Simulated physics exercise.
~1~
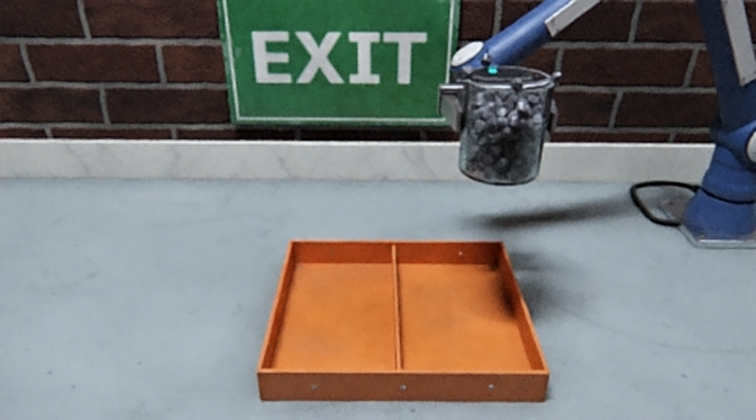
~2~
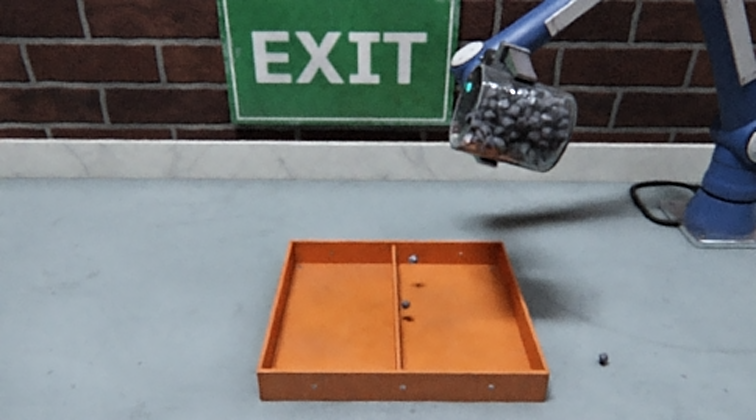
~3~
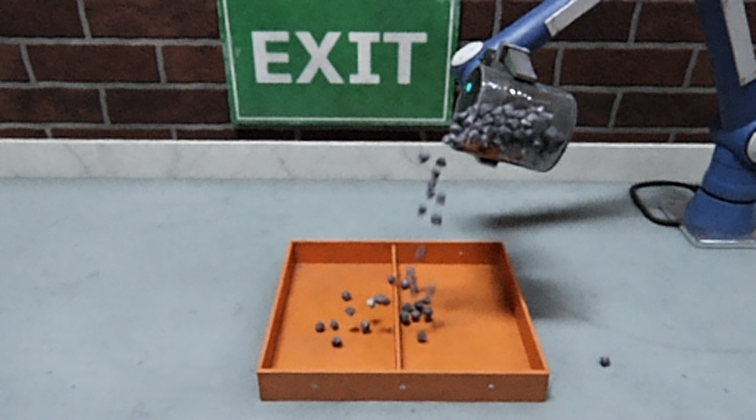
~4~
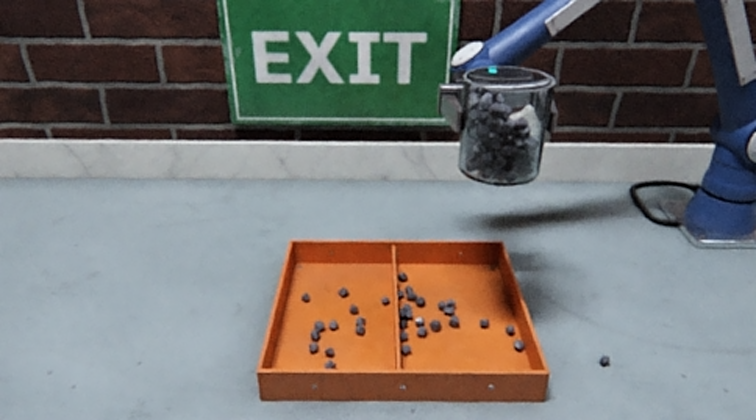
Blue robot arm tipping a clear beaker of dark pebbles over a divided orange tray, scattering some, then holding it upright, still mostly full.
